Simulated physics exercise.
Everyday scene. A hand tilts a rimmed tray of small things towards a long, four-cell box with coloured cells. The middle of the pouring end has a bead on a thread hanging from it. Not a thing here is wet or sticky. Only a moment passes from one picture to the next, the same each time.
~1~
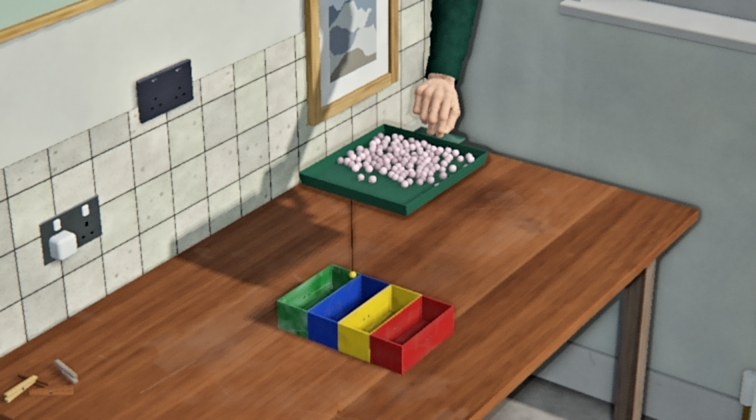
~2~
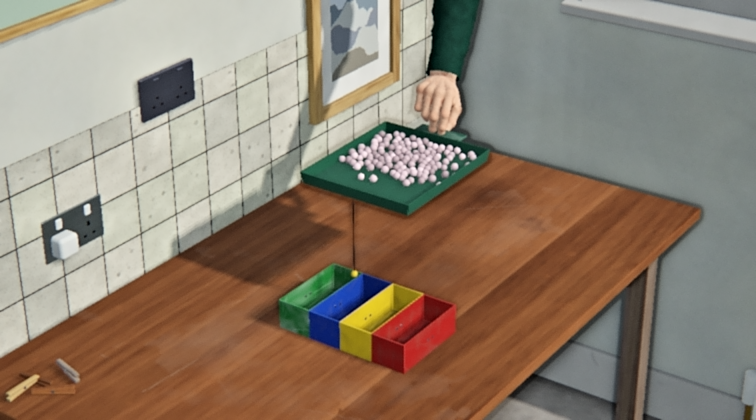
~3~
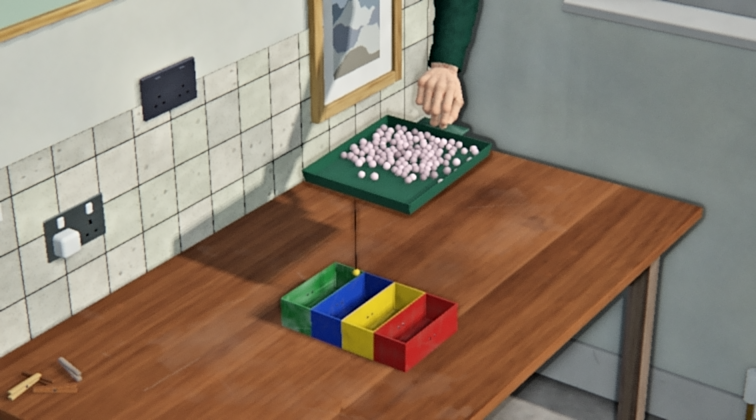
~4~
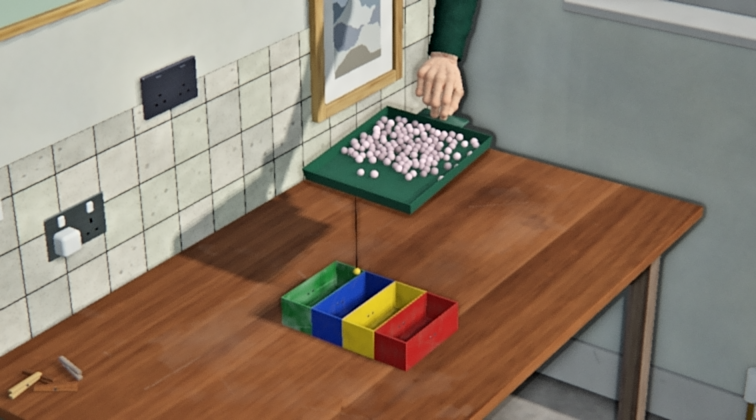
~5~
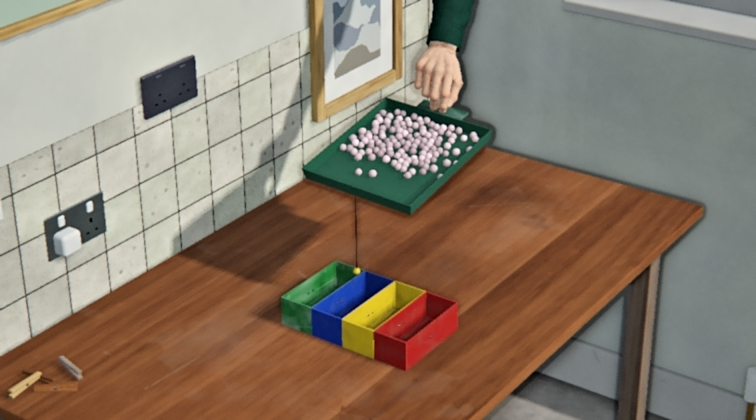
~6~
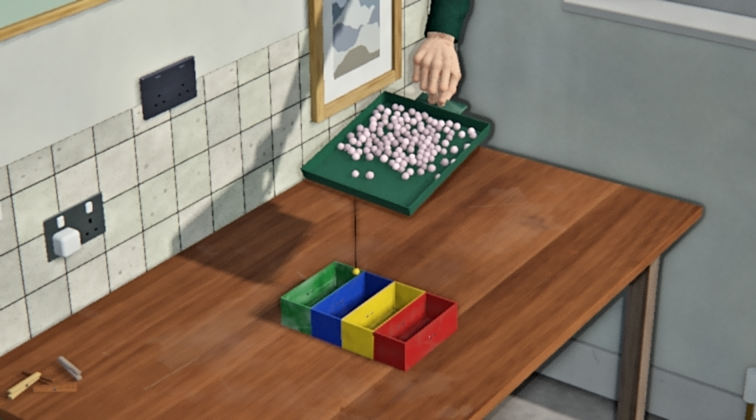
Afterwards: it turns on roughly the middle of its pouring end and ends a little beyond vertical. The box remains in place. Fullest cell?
Yellow.
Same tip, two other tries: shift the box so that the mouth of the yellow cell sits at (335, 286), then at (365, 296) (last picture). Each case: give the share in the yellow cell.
Roughly 10 per cent, then roughly 30 per cent.
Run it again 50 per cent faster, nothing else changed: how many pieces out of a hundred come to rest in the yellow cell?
Estimate: Some 50%.
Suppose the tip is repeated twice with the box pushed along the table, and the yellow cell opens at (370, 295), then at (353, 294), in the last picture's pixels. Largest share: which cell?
The red cell, then the cell in red.
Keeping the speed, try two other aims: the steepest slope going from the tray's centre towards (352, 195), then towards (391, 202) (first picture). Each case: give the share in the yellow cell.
10 % then 60 %, roughly.
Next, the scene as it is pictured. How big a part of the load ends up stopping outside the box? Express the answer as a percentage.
My estimate is close to 10 %.
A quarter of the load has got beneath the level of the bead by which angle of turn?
At roughly 90°.
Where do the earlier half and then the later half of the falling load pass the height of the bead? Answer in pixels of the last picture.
Earlier portion about (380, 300); later portion about (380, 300).
Just after the last frame, tray tipped steeply; almost all on the tray; just a few in the yellow cell; just a few in the blue cell; just a few falling or outside the box.
A moment on, tray tipped right over; roughly half on the tray; about a tenth in the yellow cell; about a tenth in the red cell; just a few in the blue cell; just a few in the green cell; roughly a quarter falling or outside the box.
Further on, tray tipped past a quarter turn; roughly half in the yellow cell; roughly a quarter in the blue cell; about a tenth in the red cell; about a tenth in the green cell; about a tenth falling or outside the box.
When it is over, tray tipped past a quarter turn; roughly half in the yellow cell; roughly a quarter in the blue cell; about a tenth in the red cell; about a tenth in the green cell; about a tenth outside the box.
